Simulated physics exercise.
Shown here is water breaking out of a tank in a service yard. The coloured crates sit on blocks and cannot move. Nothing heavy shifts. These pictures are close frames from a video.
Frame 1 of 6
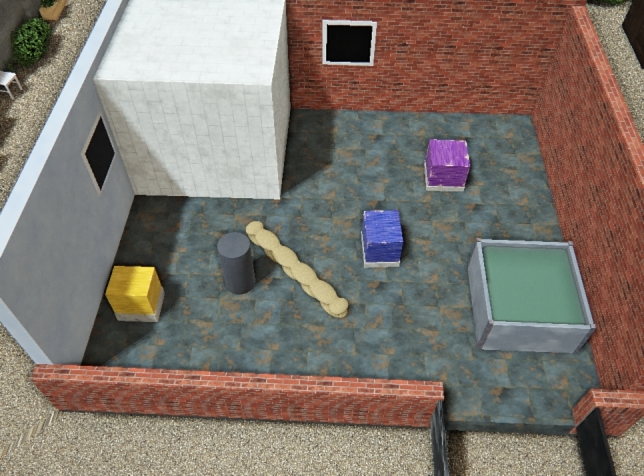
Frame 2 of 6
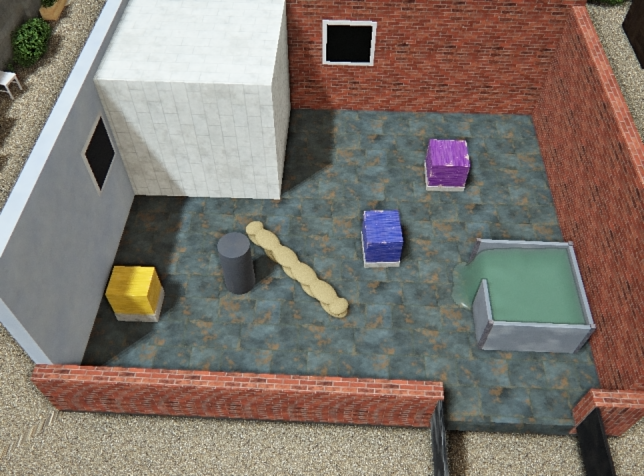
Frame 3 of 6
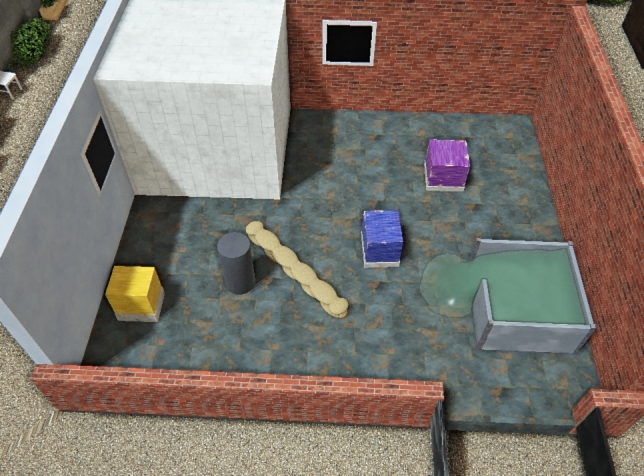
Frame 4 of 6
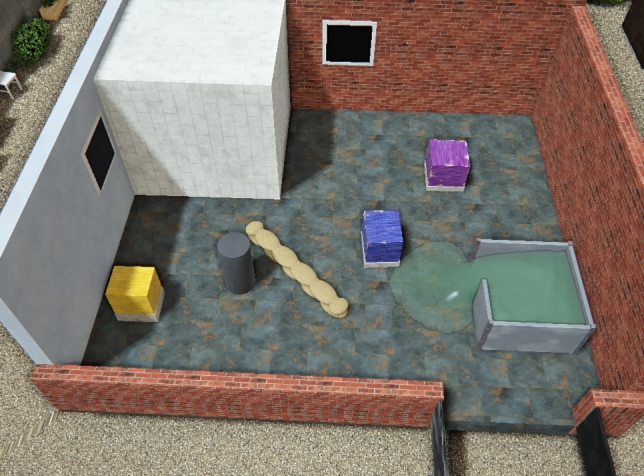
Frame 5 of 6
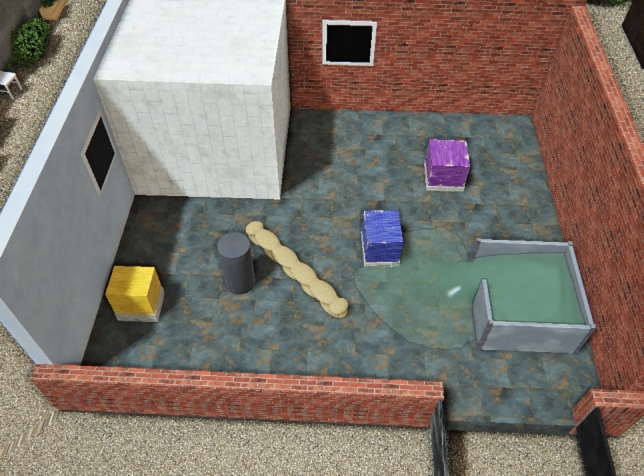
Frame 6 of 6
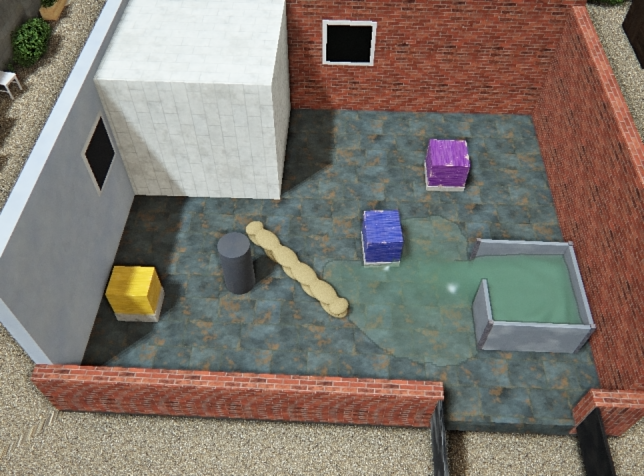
Green water pours from a gap in the gray tank and spreads left across the floor.
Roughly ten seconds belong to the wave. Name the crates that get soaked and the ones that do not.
As I see it, purple crate: Clear; blue crate: Doused; yellow crate: Clear.
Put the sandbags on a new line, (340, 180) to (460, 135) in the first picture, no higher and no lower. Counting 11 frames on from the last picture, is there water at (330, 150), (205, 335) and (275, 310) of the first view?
Order kept: Flood-free - flood-hit - flood-hit.
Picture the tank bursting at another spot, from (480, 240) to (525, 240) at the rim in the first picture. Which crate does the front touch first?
It's the purple one.
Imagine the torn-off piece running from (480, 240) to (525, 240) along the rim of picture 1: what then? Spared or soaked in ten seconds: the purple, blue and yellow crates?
My guess is purple crate goes wet, blue crate remains untouched, and yellow crate remains untouched.
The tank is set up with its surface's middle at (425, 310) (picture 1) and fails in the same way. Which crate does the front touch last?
Answer: The one in purple.
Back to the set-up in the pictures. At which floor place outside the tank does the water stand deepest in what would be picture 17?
Somewhere near (343, 295).
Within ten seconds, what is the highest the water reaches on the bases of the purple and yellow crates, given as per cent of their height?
70 %, then 40 %.
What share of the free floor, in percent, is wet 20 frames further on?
That's roughly 55 per cent.
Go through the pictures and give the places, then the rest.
In the first frame, the water tank at (531, 284) is whole and still.
In the second frame, the front is at (463, 266), out from the gap at (476, 279).
In the third frame, water pours out at (476, 280) and has run to (426, 295).
In the fourth frame, water pours out at (476, 281) and has run to (397, 294).
In the fifth frame, the front is at (361, 272), out from the gap at (476, 280).
In the sixth frame, water pours out at (476, 280) and has run to (330, 268).
A moment on, water covers 20 % of the floor; the purple crate water round its plinth, the blue crate water round its plinth, the yellow crate not reached.
Next, water covers 40 % of the floor; the purple crate water round its plinth, the blue crate water round its plinth, the yellow crate not reached.
Then, water covers 55 % of the floor; the purple crate water round its plinth, the blue crate water round its plinth, the yellow crate water round its plinth.
Later, water covers 65 % of the floor; the purple crate water round its plinth, the blue crate water round its plinth, the yellow crate water round its plinth.
In the end, water covers 85 % of the floor; the purple crate stayed above the water, the blue crate was topped, the yellow crate stayed above the water.
